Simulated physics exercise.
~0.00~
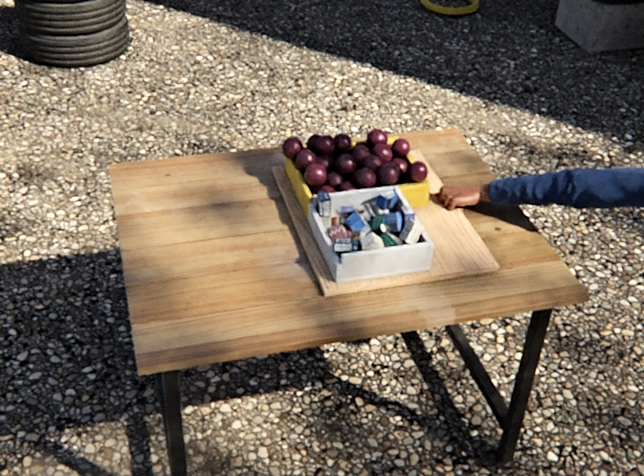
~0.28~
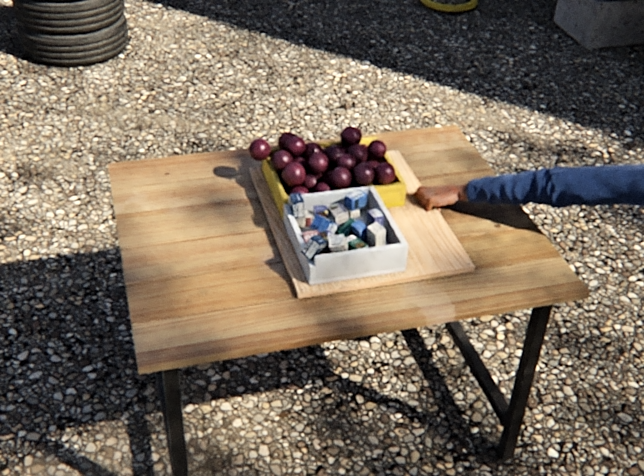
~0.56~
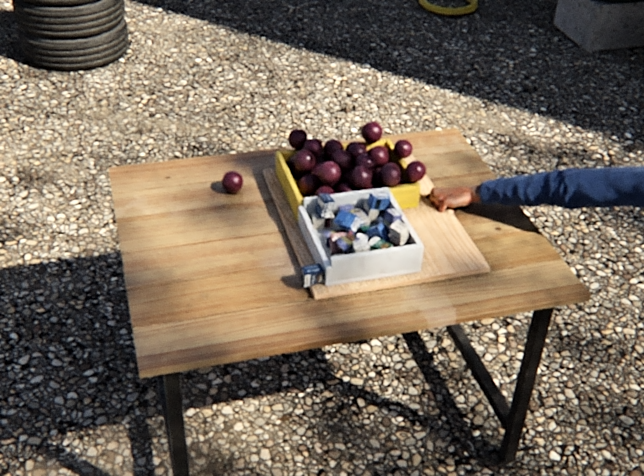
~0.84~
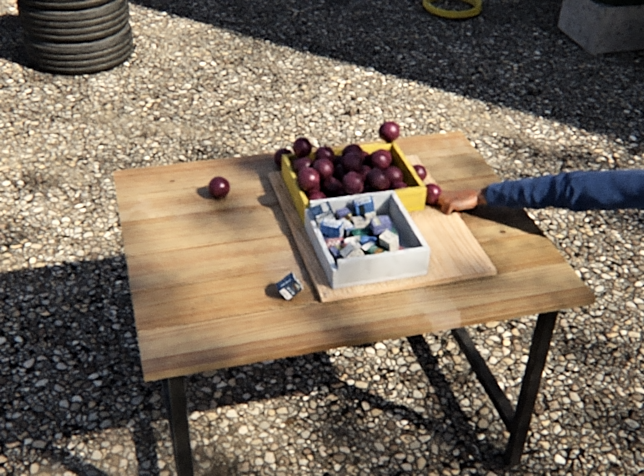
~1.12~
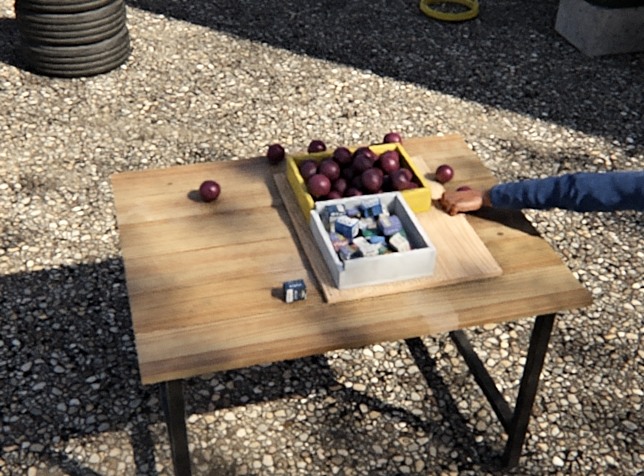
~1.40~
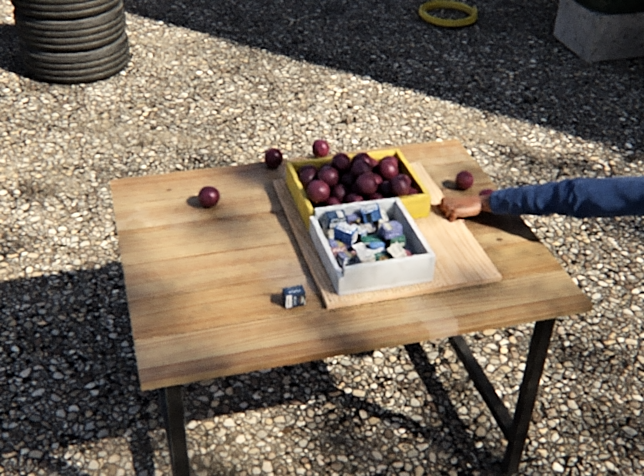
At the start, a blue-sleeved arm reaches in from the right to a board on a wooden table, carrying a white tub of small cartons and a yellow tub heaped with round, dark red onions. The board slides a short way left, and the onions shift toward that side. As it moves back right, one onion lands on the tabletop at left and a single carton comes out past the white tub's low left side. More onions leave the yellow tub toward the back and right. Finally, the board rests with the carton and several onions lying outside the tubs, most pieces still inside.
